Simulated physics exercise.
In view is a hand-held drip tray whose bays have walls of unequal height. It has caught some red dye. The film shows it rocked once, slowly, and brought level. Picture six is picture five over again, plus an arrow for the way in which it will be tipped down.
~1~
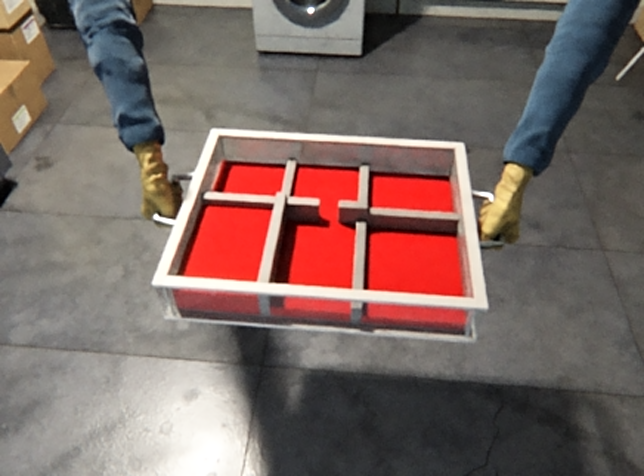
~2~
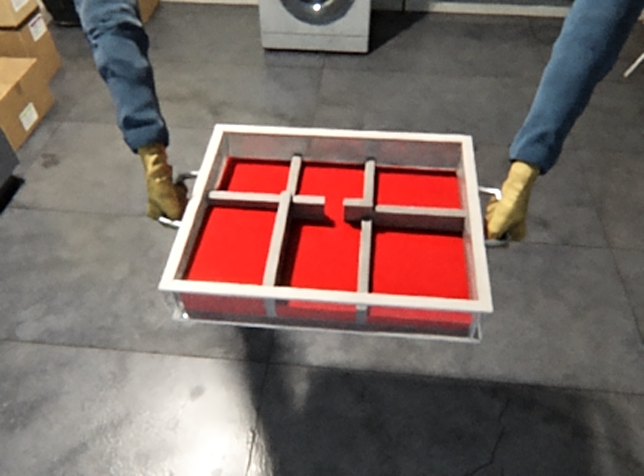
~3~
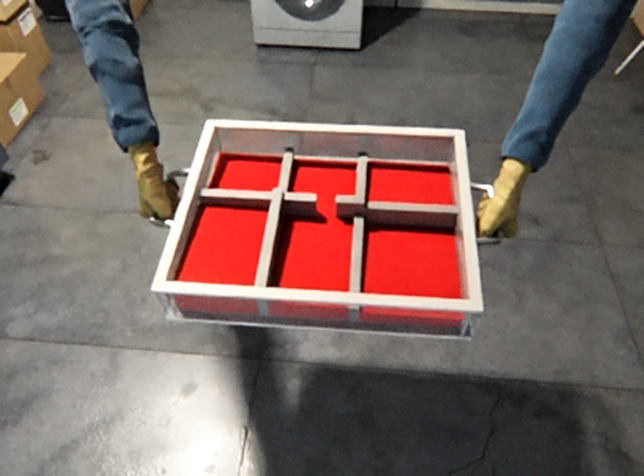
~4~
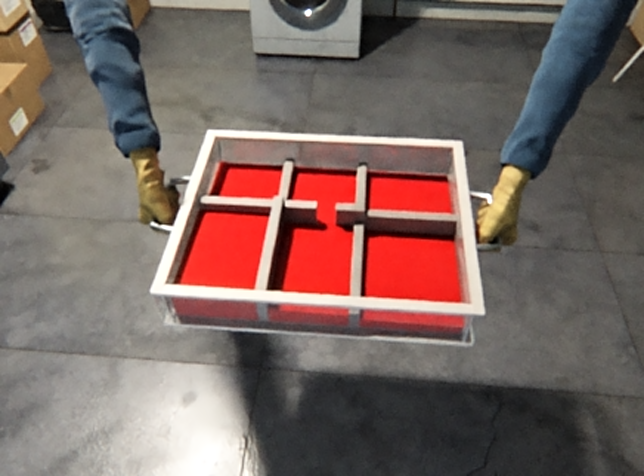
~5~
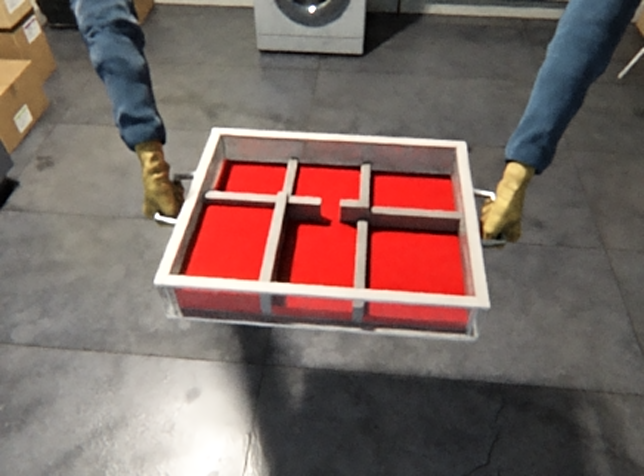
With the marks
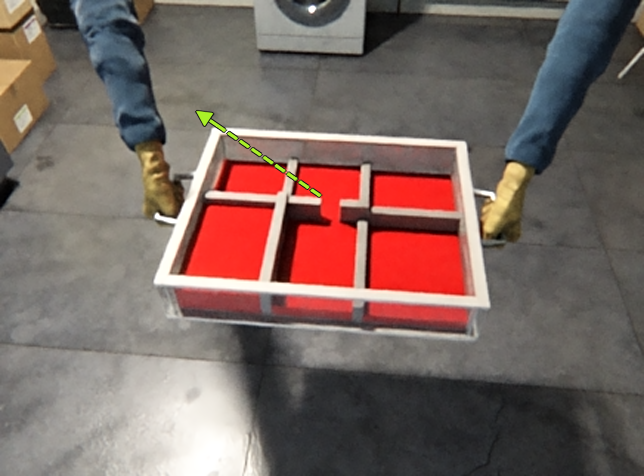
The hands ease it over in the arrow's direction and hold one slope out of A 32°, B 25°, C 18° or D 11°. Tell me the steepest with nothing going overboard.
Choose D.
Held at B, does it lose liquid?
Yes, it does.
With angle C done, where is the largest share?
It is the back left one.
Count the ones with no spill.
One.
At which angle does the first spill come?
Here it is angle C.
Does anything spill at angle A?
Yes, that goes wrong.
The tray is level; deepest in the front left bay, at (230, 245), shallowest in the back right.
Tipped about 3° down to the front; no wall is crossed.
Tipped about 5° down to the front; no wall is crossed.
Tipped about 3° down to the front; no wall is crossed.
The tray is level; deepest in the front left bay, at (232, 244), shallowest in the back right.
The arrow ends at (201, 114).
With A, about 70 % goes over the rim.
With B, about 51 % goes over the rim.
With C, about 20 % goes over the rim.
With D, nothing spills; the front left bay holds the most.
